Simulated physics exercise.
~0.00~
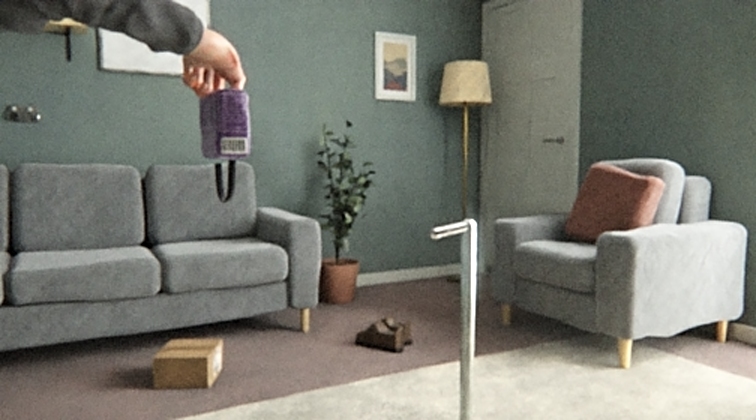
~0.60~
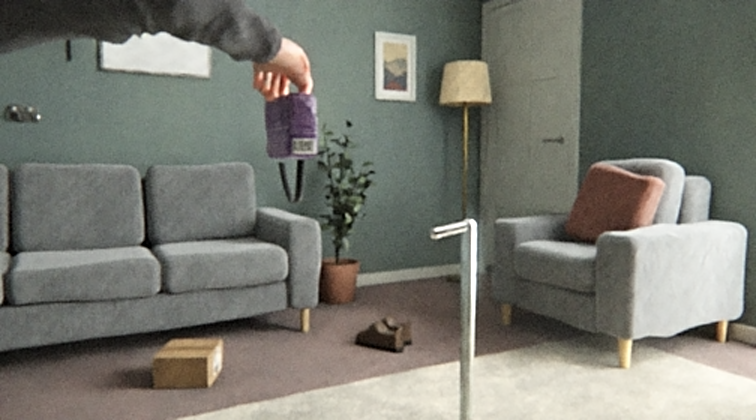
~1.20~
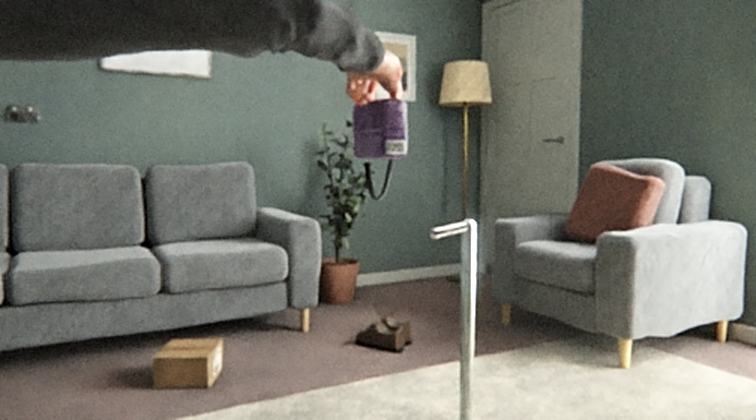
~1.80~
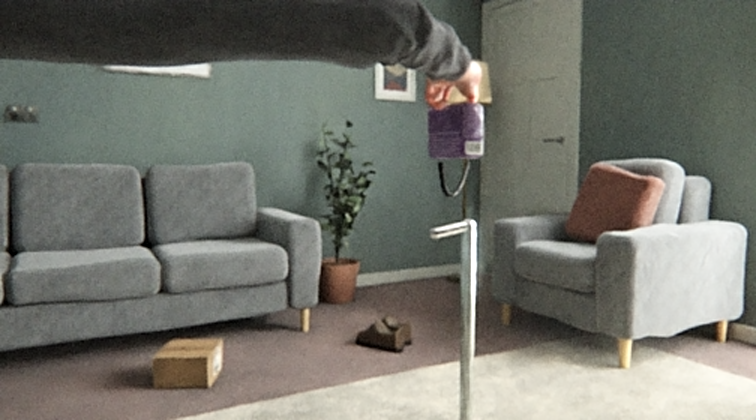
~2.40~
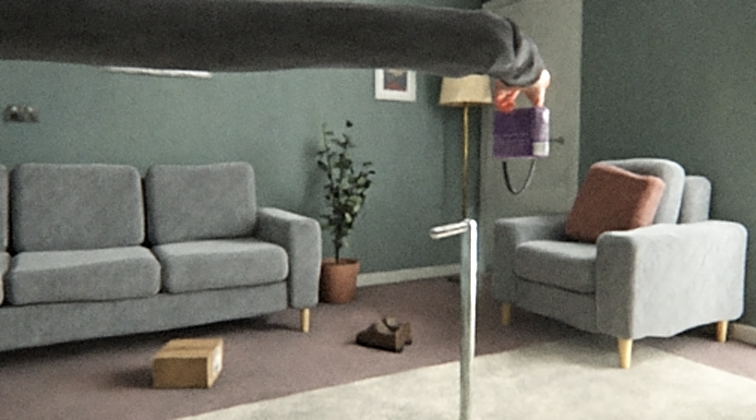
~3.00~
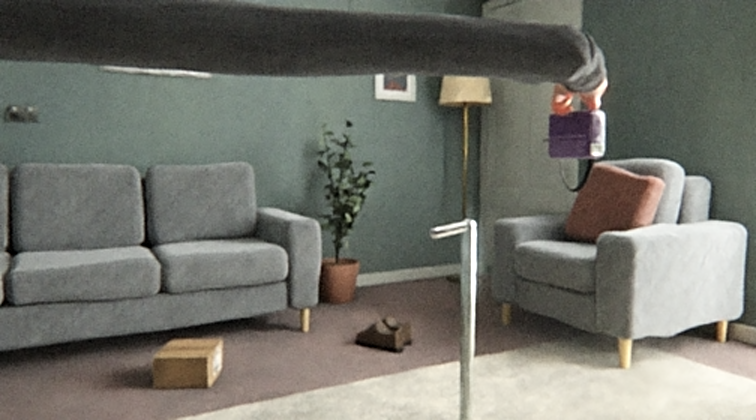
A hand carries a purple pouch rightward above a hooked metal post, passing it without catching.
